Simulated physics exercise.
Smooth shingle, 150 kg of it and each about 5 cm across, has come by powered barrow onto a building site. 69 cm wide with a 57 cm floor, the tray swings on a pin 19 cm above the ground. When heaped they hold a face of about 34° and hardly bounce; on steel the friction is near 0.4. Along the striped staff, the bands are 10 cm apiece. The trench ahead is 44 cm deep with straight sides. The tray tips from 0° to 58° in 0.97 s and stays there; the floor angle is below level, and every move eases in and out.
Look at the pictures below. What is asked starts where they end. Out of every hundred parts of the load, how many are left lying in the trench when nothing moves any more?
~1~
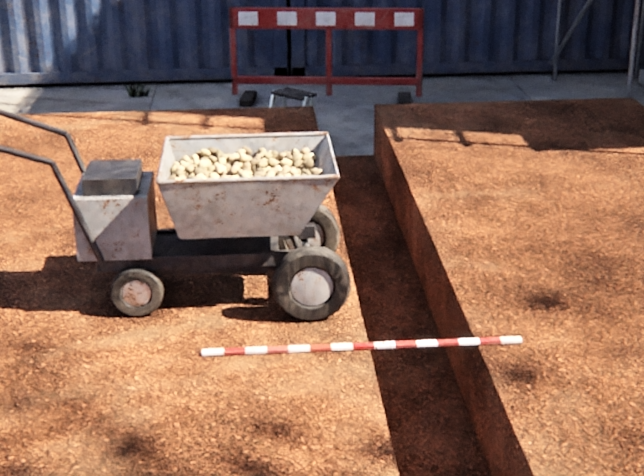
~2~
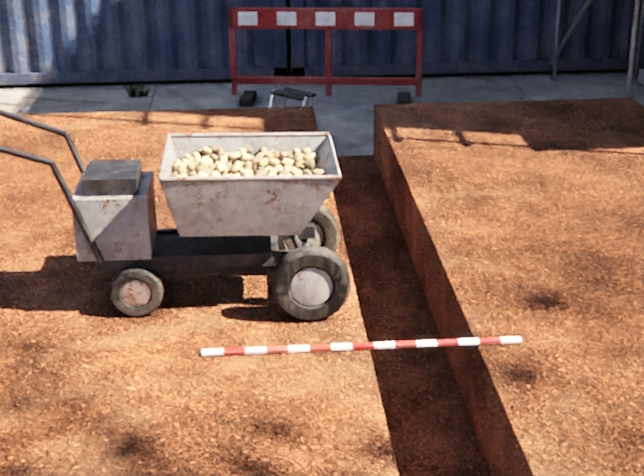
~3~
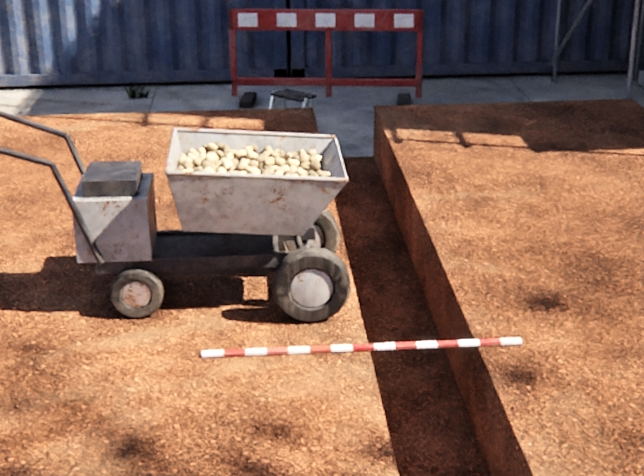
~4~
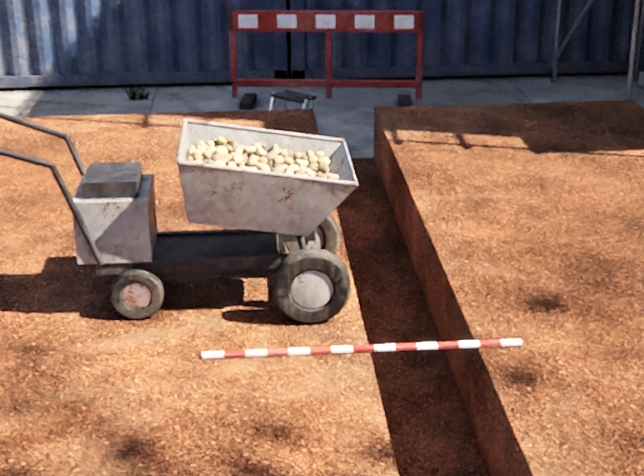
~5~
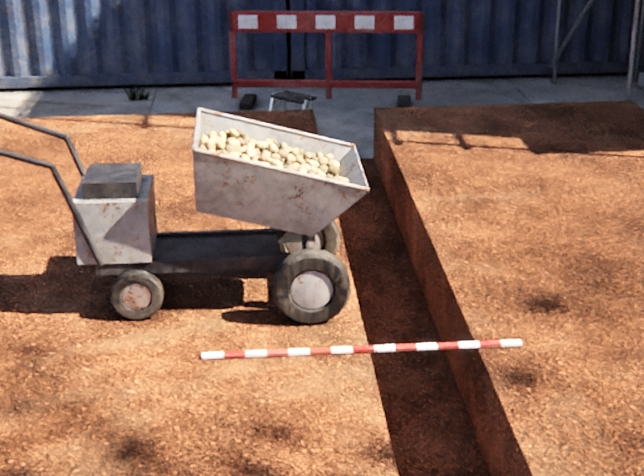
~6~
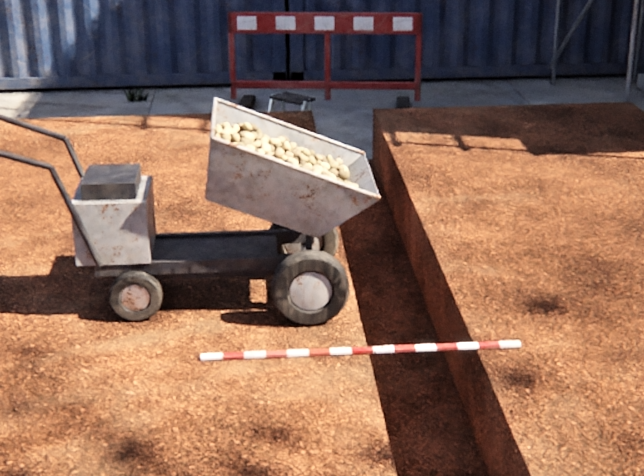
Around 29 in every hundred.
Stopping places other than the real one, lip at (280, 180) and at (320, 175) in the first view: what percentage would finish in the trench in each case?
Estimates: 55 % then 40 %.
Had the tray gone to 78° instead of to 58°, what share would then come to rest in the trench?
Roughly 45 percent.
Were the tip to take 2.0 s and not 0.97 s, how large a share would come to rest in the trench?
Around 40 per cent would end in the trench.
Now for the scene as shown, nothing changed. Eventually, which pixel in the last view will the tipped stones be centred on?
(445, 347).
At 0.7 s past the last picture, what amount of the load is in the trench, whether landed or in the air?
Roughly 10 percent of the load.
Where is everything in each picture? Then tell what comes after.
The tray is at 0°, its lip at (339, 177); the top of the load is at (227, 162), in the first picture.
Lip at (341, 177), floor tilted 1°, highest stones at (228, 161), in the second picture.
The tray is at 4°, its lip at (347, 180); the top of the load is at (219, 156), in the third picture.
The tray is at 9°, its lip at (357, 185); the top of the load is at (211, 150), in the fourth picture.
The tray is at 15°, its lip at (369, 190); the top of the load is at (215, 142), in the fifth picture.
The tray is at 22°, its lip at (380, 198); the top of the load is at (226, 134), in the sixth picture.
Then, 0.3 s after the last picture the floor is at 49°, 100 % in the tray; the foremost stones are at (395, 214).
Then, 0.7 s after the last picture the floor is at 58°, 87 % in the tray, 11 % in the trench, 2 % past the trench; the foremost stones are at (475, 291).
Then, 1.0 s after the last picture the floor is at 58°, 60 % in the tray, 13 % in the trench, 27 % past the trench; the foremost stones are at (547, 274).
Then, 3.0 s after the last picture the floor is at 58°, 43 % in the tray, 29 % in the trench, 28 % past the trench; the foremost stones are past the picture's edge.
